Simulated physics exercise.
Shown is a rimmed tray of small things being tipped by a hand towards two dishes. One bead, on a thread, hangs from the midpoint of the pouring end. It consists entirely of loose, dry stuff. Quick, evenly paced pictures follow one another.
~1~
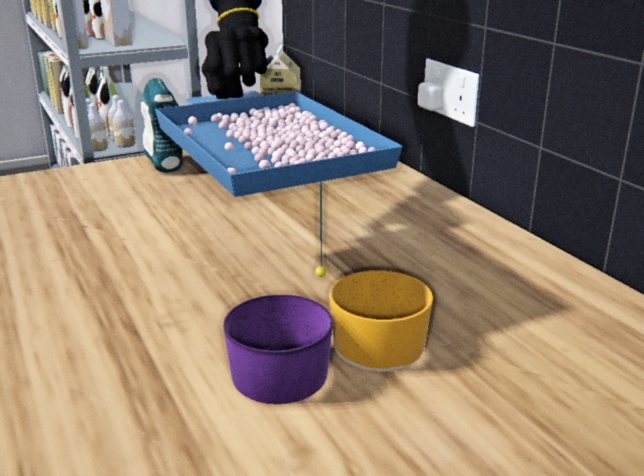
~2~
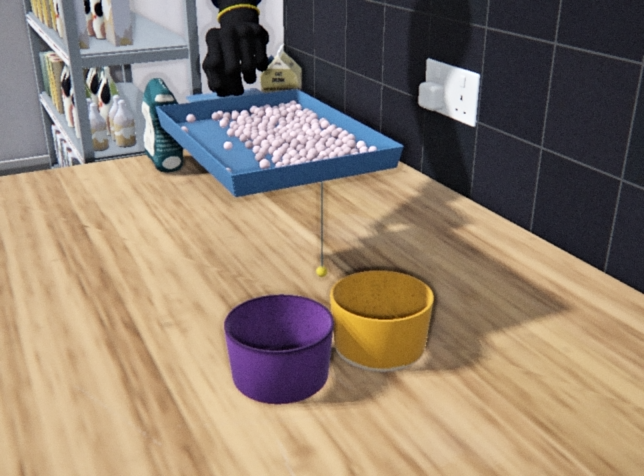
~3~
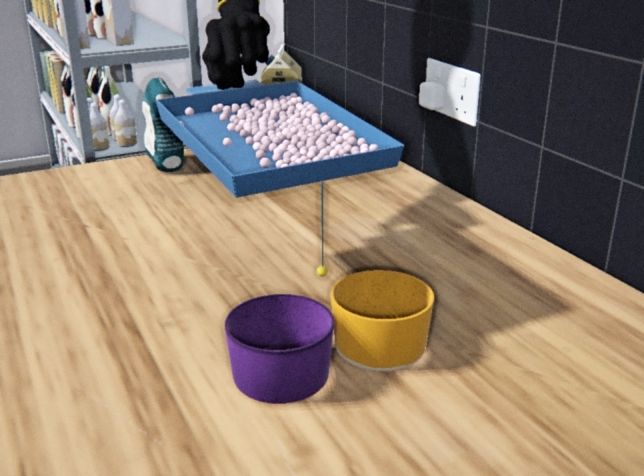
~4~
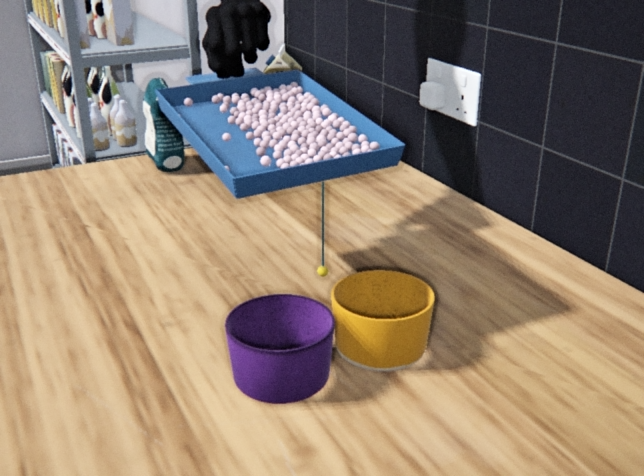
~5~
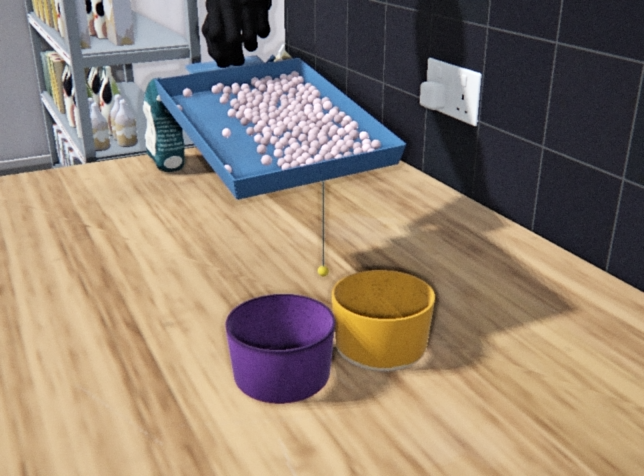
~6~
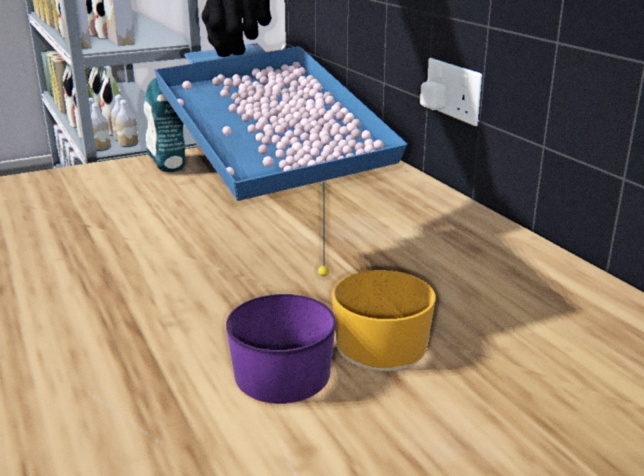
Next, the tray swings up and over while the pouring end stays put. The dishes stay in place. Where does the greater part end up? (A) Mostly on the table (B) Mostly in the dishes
Answer: B.
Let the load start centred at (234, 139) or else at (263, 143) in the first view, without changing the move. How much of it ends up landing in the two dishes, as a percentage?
About 90 %, then about 90 %.
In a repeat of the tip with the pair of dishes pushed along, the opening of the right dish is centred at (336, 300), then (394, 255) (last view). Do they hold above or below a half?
The bulk of it and then Short of half.
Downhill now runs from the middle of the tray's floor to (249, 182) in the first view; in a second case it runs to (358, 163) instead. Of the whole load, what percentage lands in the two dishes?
The first try gives close to 70 per cent, the second close to 40 per cent.
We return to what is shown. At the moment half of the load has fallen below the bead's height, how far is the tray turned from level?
90° or so.
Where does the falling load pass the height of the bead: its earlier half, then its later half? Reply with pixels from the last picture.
First half (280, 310); second half (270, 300).
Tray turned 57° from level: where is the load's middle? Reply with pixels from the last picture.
Roughly at (296, 154).
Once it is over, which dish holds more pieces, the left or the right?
That is the left dish.
Soon, tray tipped steeply; nearly all on the tray; a stray few outside both; a stray few in the air.
A while on, tray tipped right over; about a quarter on the tray; about half in the left dish; a small part in the right dish; a small part outside both; a small part in the air.
Towards the end, tray tipped past a quarter turn; most in the left dish; a small part in the right dish; a small part outside both.
Finally, tray tipped past a quarter turn; most in the left dish; a small part in the right dish; a small part outside both.
